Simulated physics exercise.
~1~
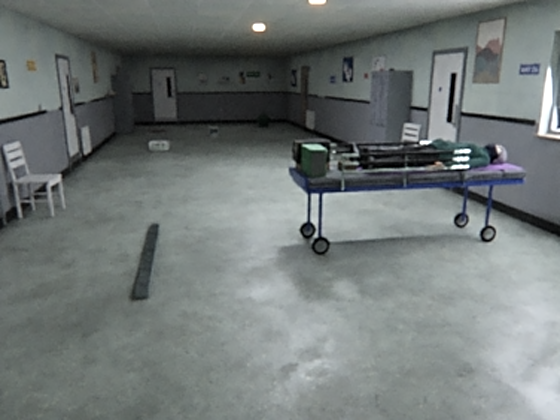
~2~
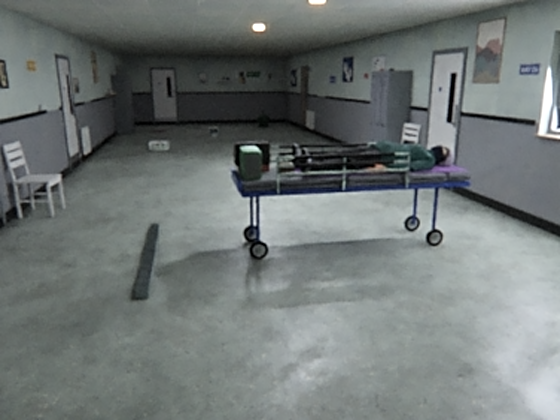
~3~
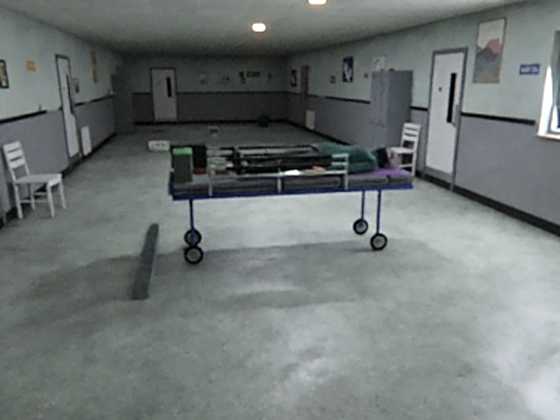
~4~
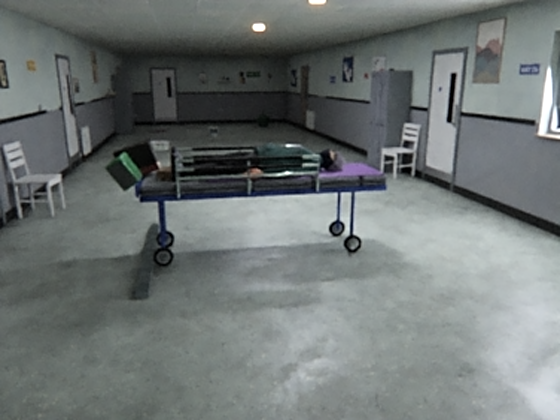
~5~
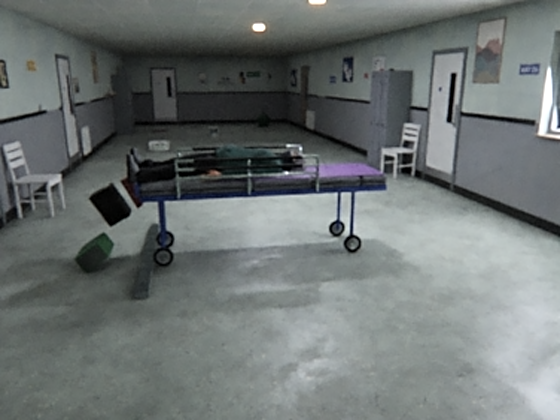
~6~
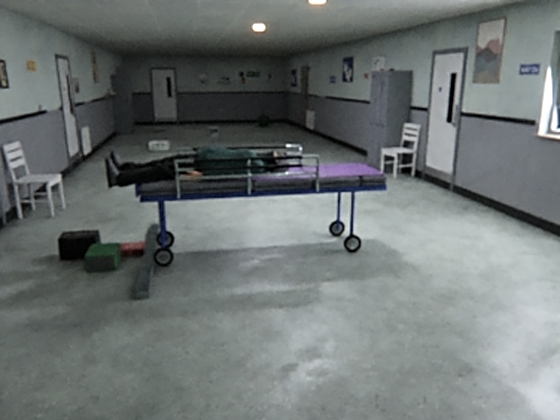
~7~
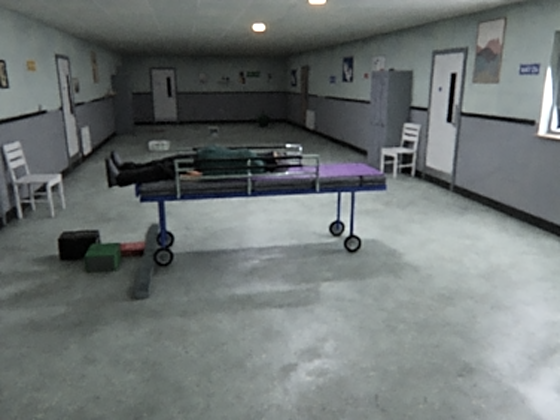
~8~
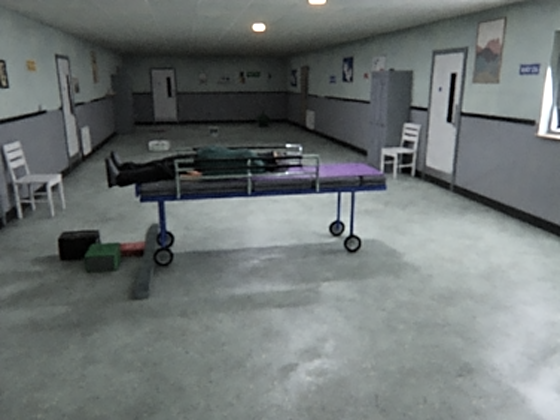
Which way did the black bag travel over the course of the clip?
The black bag travelled to the left, first riding on the trolley and then tumbling off its front end to the floor.
